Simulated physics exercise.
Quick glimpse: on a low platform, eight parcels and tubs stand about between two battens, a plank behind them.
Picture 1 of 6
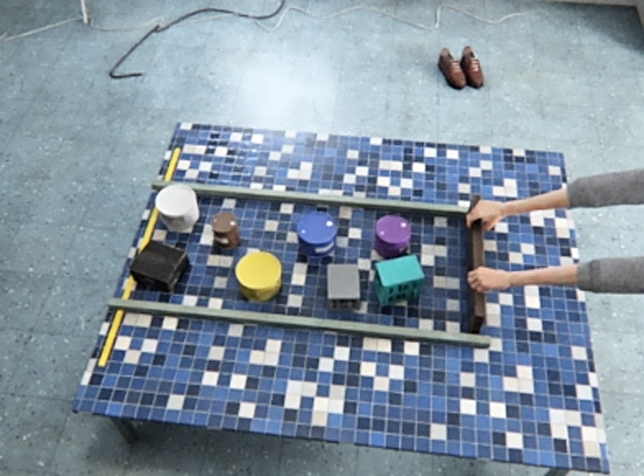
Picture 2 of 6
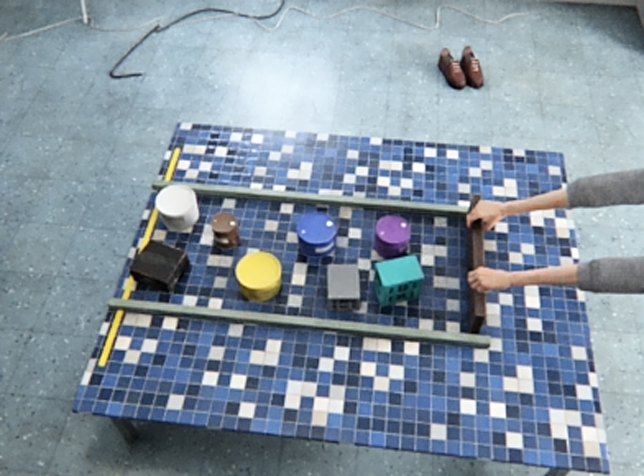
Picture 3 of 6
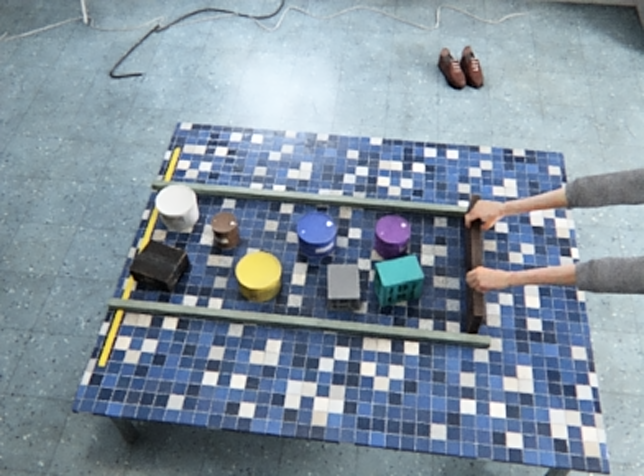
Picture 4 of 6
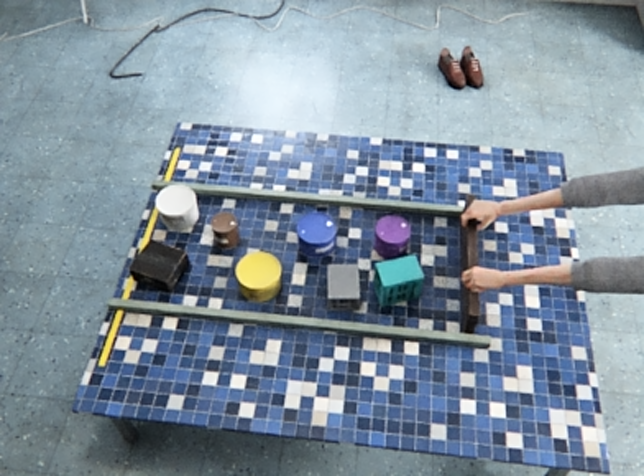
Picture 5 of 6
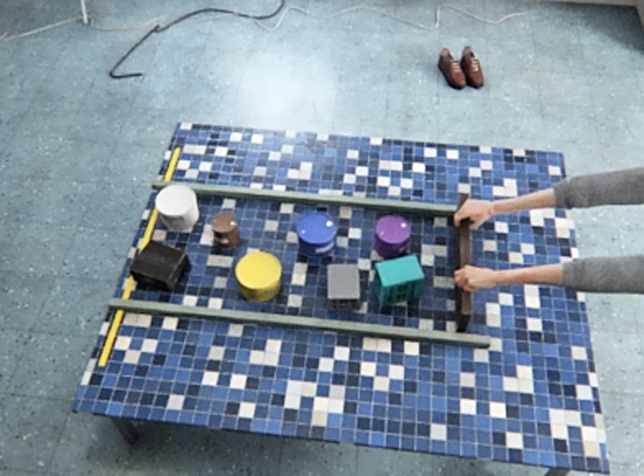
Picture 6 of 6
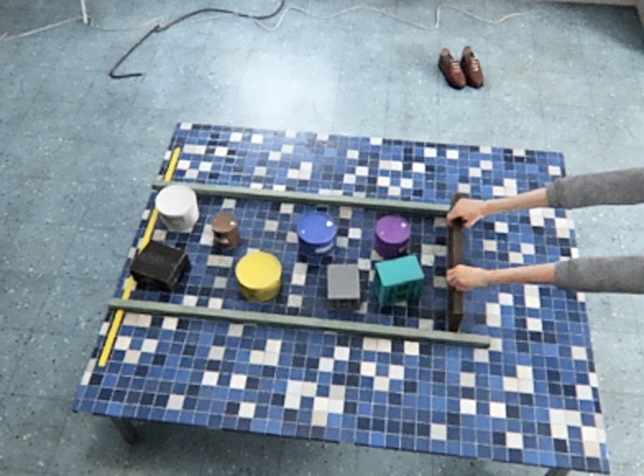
Two hands slide a dark plank slightly left between two battens toward eight containers.
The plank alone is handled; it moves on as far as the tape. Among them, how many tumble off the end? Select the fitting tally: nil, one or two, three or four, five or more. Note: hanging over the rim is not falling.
Five at the least fall.
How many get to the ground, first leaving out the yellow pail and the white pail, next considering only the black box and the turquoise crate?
Tally per try: 6 / 6.
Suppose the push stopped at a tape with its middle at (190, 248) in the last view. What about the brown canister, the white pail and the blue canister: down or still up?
What happens is that the brown canister winds up off it, the white pail rests in place and the blue canister rests in place.
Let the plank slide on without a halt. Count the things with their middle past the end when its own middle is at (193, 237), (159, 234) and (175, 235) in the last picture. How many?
3, 6 and 5.
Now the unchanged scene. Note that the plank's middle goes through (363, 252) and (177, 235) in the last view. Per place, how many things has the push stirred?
Up to then 4, and up to the other point 8.
Early on, none off yet; white pail at rest near (178, 208); black box at rest near (160, 266); brown canister at rest near (226, 231).
Finally, the number that fall off is five or more; lost, turquoise crate, purple canister, grey crate, blue canister, yellow pail, brown canister, black box and white pail.
